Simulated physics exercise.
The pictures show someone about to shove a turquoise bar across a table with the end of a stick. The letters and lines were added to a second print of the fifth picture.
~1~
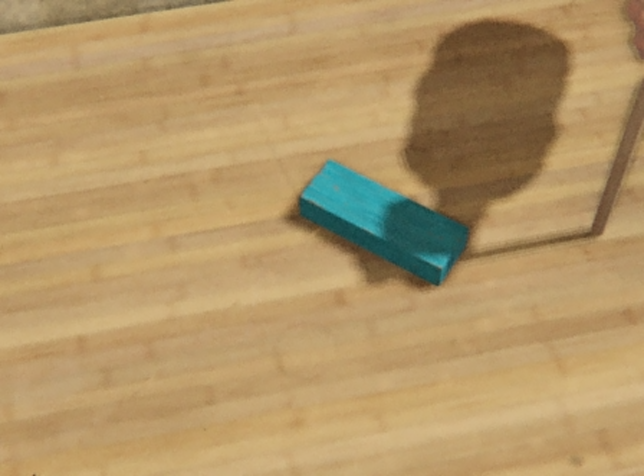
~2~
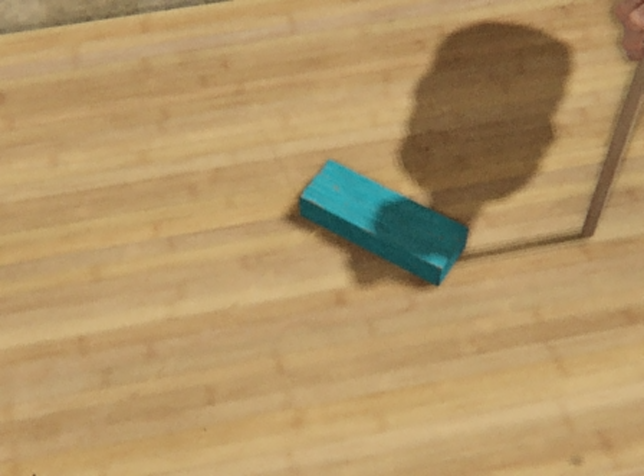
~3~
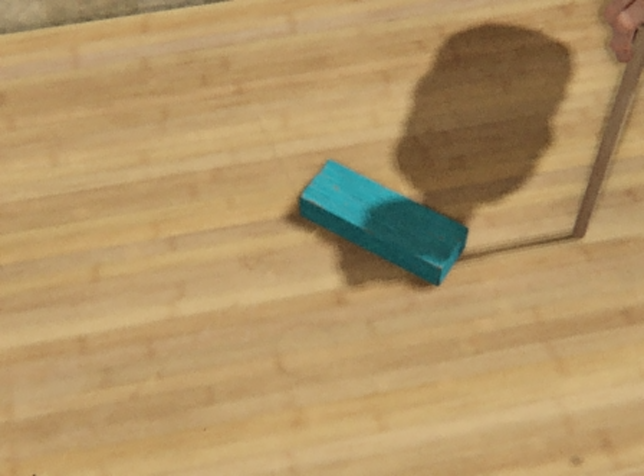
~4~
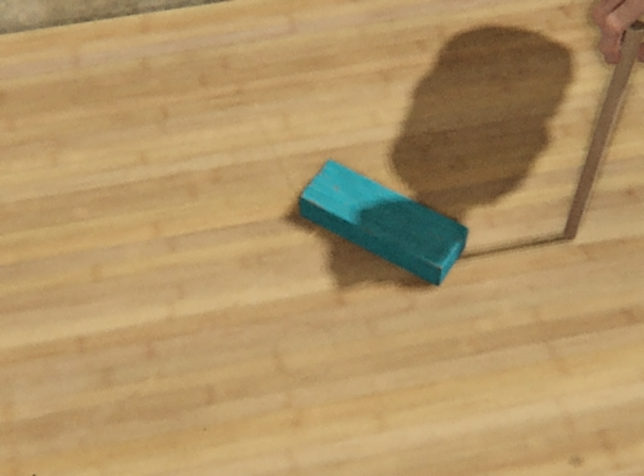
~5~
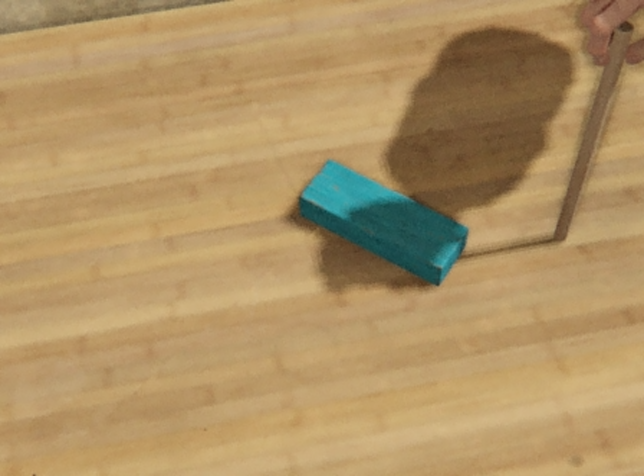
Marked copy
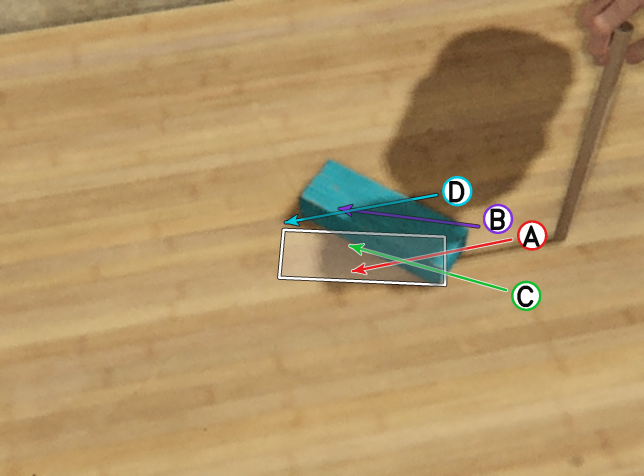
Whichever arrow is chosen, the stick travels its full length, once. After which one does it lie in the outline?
D is the one.
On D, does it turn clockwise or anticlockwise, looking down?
It turns anticlockwise.
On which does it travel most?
C.
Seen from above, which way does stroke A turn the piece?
On that stroke, clockwise.
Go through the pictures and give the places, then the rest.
Turquoise bar (383, 211), in the first frame.
Turquoise bar (383, 211), in the second frame.
Turquoise bar (383, 211), in the third frame.
Turquoise bar (383, 211), in the fourth frame.
Turquoise bar (383, 211), in the fifth frame.
On the marked copy, A from (512, 240) to (353, 271); B from (478, 227) to (339, 209); C from (506, 290) to (350, 246); D from (437, 195) to (285, 223).
With D. Early on, foot of the stick (381, 206), piece (379, 216).
Further on, foot of the stick (327, 216), piece (367, 232).
At the end, foot of the stick (285, 224), piece (364, 237); it fills the outline.
As for the rest, A leaves the piece out of the outline, at (308, 189); B leaves the piece out of the outline, at (360, 230); C leaves the piece out of the outline, at (307, 166).
